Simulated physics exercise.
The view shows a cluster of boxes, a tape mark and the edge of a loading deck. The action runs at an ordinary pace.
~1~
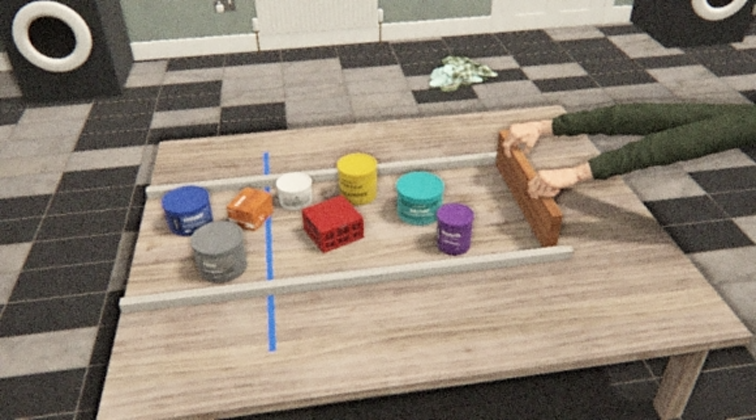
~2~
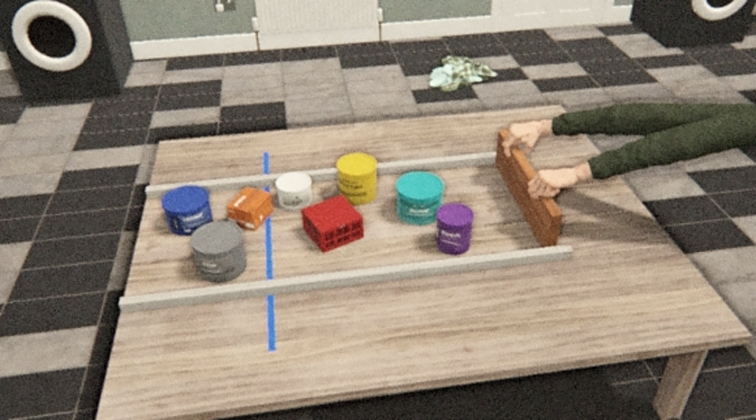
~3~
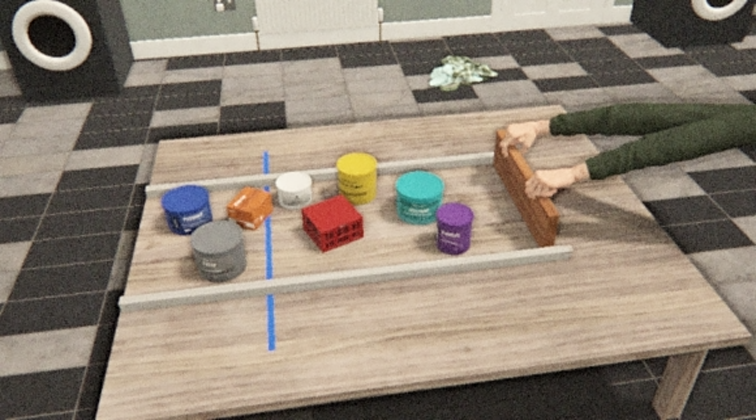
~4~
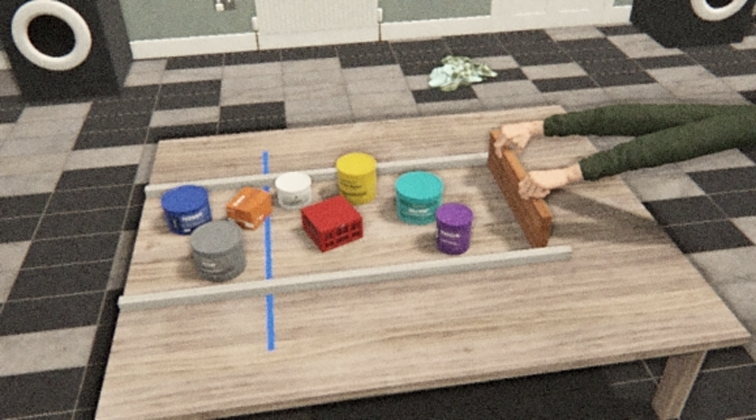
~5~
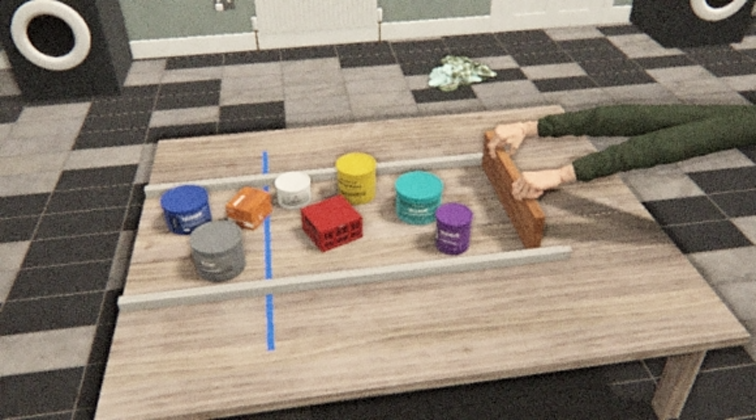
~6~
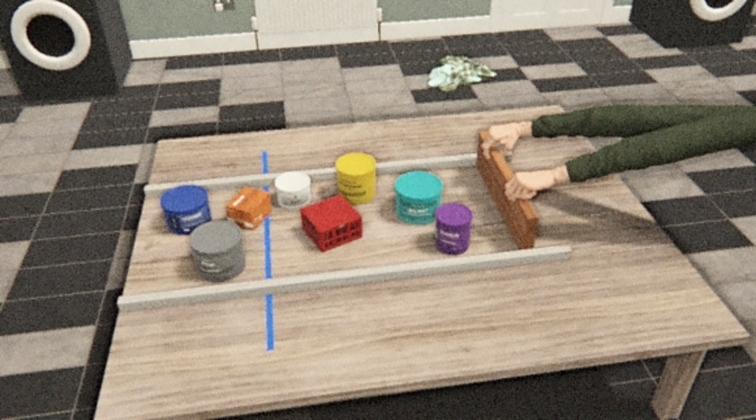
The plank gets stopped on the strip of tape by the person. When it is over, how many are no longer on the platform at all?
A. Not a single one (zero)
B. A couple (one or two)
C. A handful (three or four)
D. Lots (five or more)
(A) Not a single one (zero).
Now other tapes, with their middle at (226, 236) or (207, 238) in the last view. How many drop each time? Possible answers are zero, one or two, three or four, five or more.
First tape: Either one or two; second tape: Either one or two.
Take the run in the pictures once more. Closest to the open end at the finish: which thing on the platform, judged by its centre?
Answer: The blue pail.
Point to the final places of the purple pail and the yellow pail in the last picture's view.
The one named first is at (248, 253), the next at (245, 189).
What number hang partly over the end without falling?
Tally: 0.
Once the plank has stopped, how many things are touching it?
At rest, 3 are in contact.
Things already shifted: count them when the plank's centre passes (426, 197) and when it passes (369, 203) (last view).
Counting first: 2, next 4.
Early on, none off yet; blue pail at rest near (187, 210); grey pail at rest near (218, 251); orange parcel at rest near (249, 208).
A while later, none off yet; blue pail at rest near (187, 210); grey pail travelled a little near (204, 255); orange parcel at rest near (247, 209).
Finally, the number that fall off is zero.
